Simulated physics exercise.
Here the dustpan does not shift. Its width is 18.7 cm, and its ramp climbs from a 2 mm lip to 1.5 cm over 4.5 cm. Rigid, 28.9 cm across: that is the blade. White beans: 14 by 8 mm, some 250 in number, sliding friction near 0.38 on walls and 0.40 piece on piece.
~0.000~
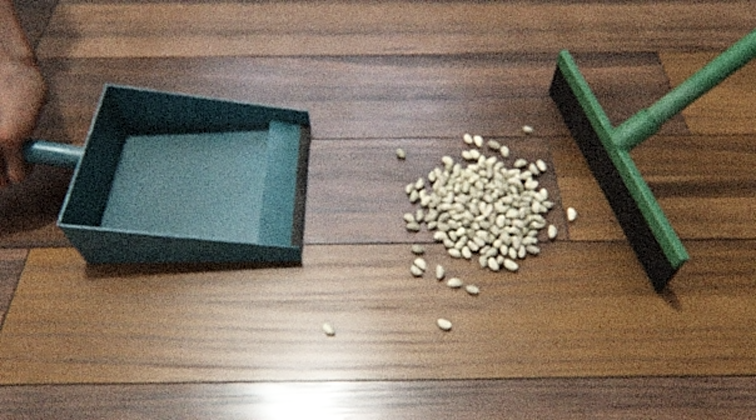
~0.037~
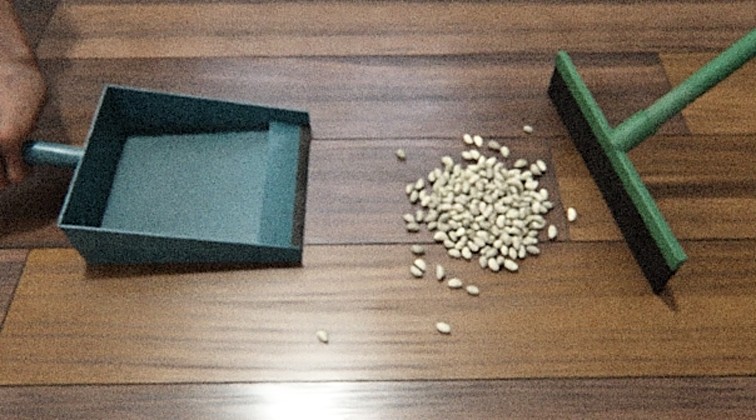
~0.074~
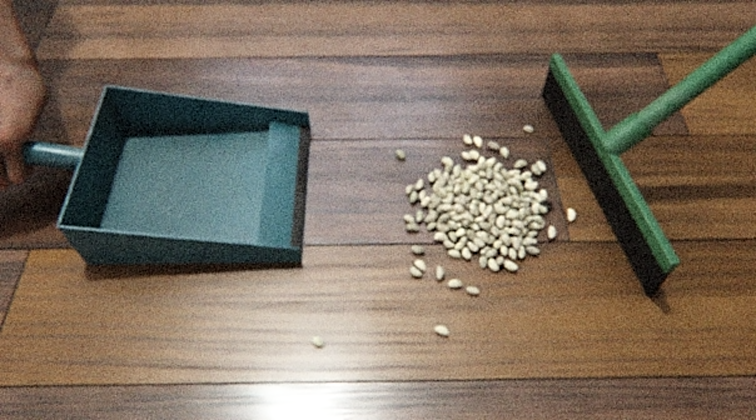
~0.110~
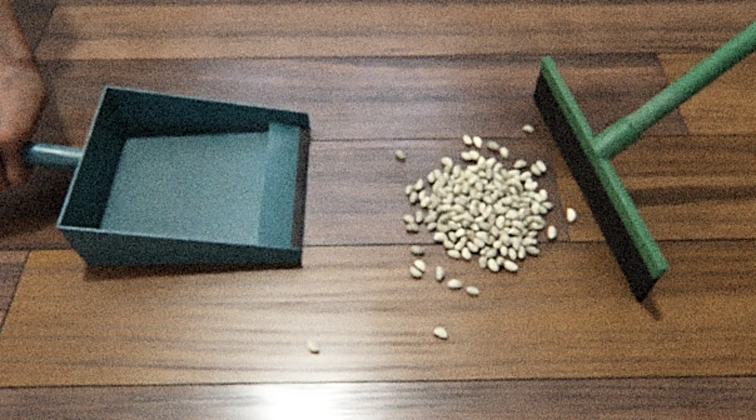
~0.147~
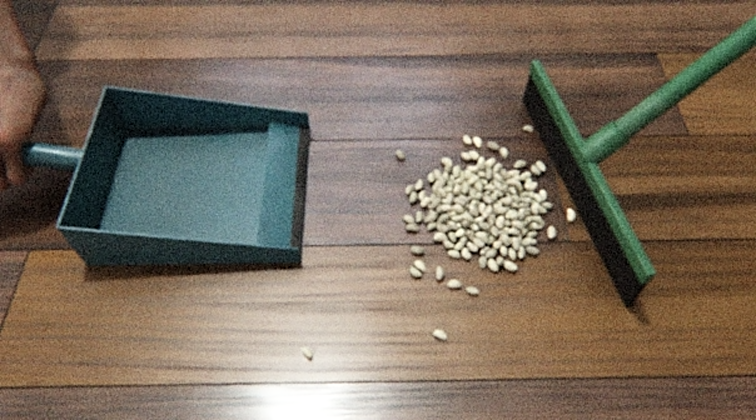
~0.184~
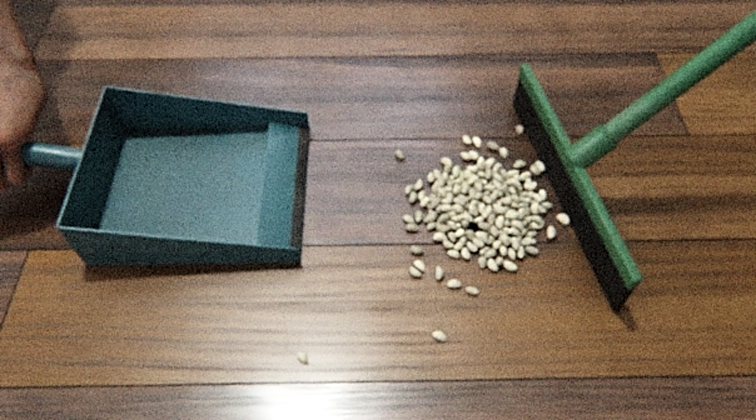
A green blade on a handle slides left to the edge of a white bean pile.
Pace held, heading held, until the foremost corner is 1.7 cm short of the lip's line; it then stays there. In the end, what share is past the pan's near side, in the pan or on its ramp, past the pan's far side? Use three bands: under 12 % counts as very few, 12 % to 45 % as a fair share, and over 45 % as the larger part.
Near side: The larger part; pan: A fair share; far side: Very few.
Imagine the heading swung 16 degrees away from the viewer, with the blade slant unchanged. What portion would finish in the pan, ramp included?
Pan plus ramp: Some 15 %.
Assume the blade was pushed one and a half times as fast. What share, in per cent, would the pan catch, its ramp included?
About 20 %.
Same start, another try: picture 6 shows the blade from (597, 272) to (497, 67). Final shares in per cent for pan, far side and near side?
Per cent by place - pan 20, far side 0, near side 30.
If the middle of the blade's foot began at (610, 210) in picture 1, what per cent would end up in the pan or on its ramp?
Roughly 15 percent, ramp included.
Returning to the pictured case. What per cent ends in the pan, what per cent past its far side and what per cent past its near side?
Near: 55; pan: 15; far: 0 (percent).
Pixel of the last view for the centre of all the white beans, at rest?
Near (304, 264).
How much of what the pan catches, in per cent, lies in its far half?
Roughly 10 in a hundred.
After 0.51 s, middle of the blade 17 cm from the lip; 0 % over the lip, far side 0 %, near side 20 %.
After 0.72 s, middle of the blade 9 cm from the lip; 0 % over the lip, far side 0 %, near side 40 %.
Then, at 1.05 s, middle of the blade 5 cm from the lip; 15 % over the lip, far side 0 %, near side 55 %.
By 1.9 s all is still; near side 55 %, pan 15 %, far side 0 %, in front of the lip or behind the blade 30 %.
